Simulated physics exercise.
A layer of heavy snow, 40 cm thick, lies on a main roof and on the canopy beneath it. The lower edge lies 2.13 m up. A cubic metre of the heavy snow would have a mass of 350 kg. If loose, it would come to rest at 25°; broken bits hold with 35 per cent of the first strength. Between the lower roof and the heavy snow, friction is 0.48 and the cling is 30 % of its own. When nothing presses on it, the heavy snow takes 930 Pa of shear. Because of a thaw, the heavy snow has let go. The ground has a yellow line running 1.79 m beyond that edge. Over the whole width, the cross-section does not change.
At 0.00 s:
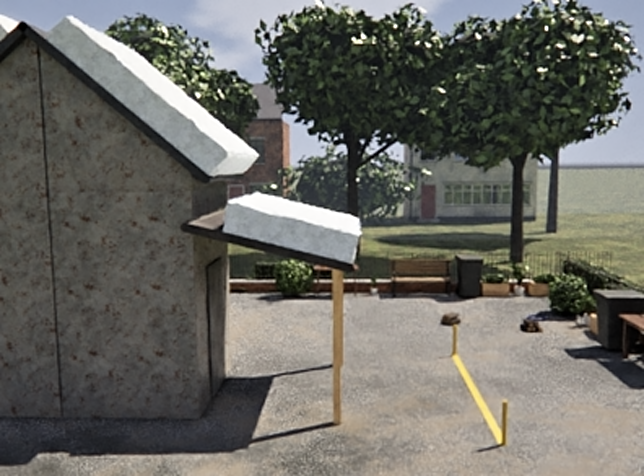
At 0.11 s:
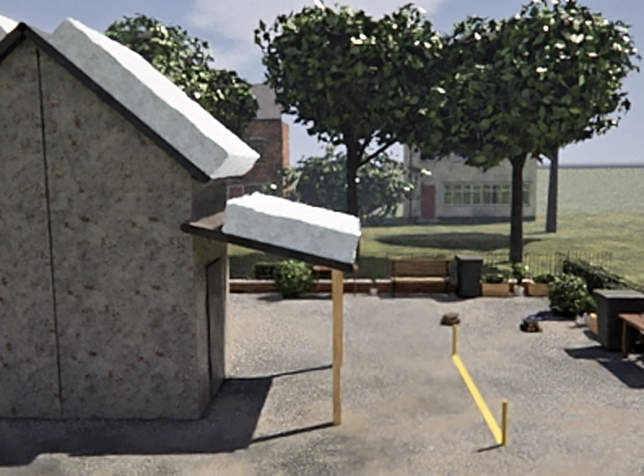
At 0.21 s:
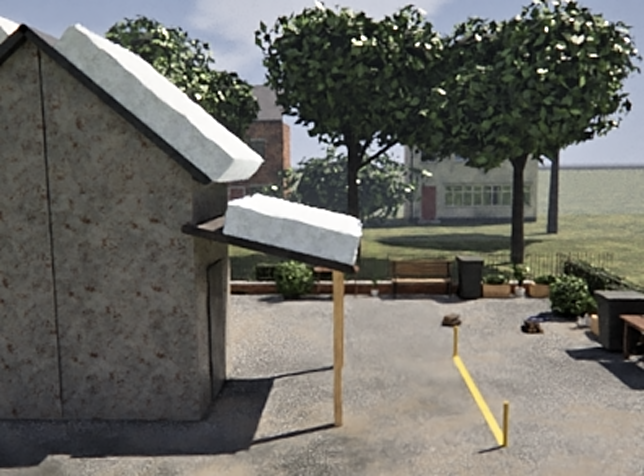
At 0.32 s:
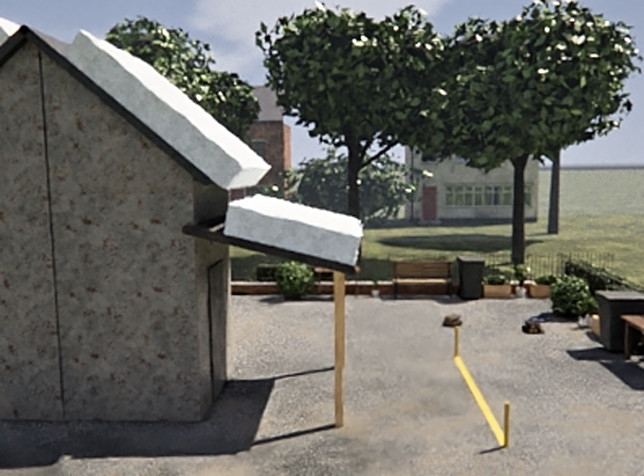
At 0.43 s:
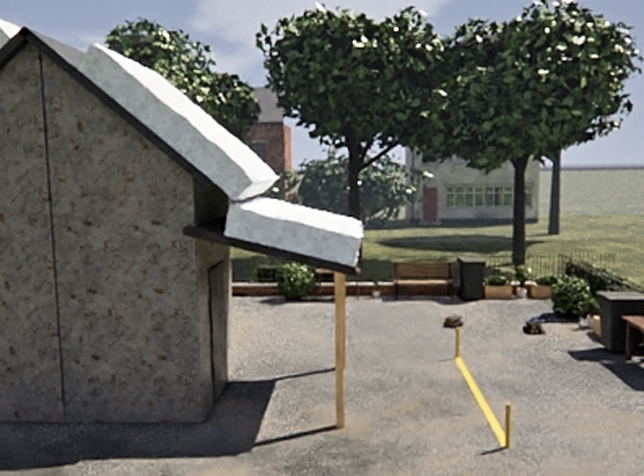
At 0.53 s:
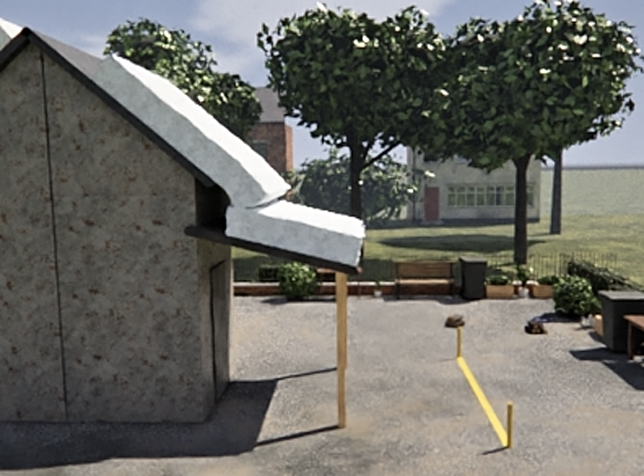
A grey building with thick snow sliding down its sloped roof to the right, meeting the snow on the lower canopy.
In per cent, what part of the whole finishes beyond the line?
I would say some 6 percent of the snow lies beyond it.
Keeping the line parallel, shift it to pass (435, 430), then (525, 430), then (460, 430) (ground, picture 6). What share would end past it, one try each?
I'd guess near 20 %, then near 3 %, and near 12 % on the last try.
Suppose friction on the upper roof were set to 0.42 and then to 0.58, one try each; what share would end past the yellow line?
It would be 0 % the first time and 0 % the second.
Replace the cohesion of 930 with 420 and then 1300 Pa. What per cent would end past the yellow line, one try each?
25 %, then 1 %.
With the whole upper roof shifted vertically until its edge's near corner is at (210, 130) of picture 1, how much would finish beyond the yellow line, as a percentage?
30 %, roughly.
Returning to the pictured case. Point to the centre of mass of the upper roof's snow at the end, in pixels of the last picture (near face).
(359, 311) or thereabouts.
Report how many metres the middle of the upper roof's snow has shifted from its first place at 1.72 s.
I'd put it near 2.8 m.
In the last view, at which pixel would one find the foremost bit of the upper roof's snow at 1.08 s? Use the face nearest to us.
It lies at around (347, 210) in the last picture.
After 1.08 s, none is below the lower edge and 0 % is past the line.
After 1.72 s, 13 % is below the lower edge and 0 % is past the line.
After 2.36 s, 36 % is below the lower edge and 6 % is past the line.
After 3.00 s, 48 % is below the lower edge and 6 % is past the line.
After 4.00 s, at the end, 48 % is below the lower edge and 6 % is past the line.
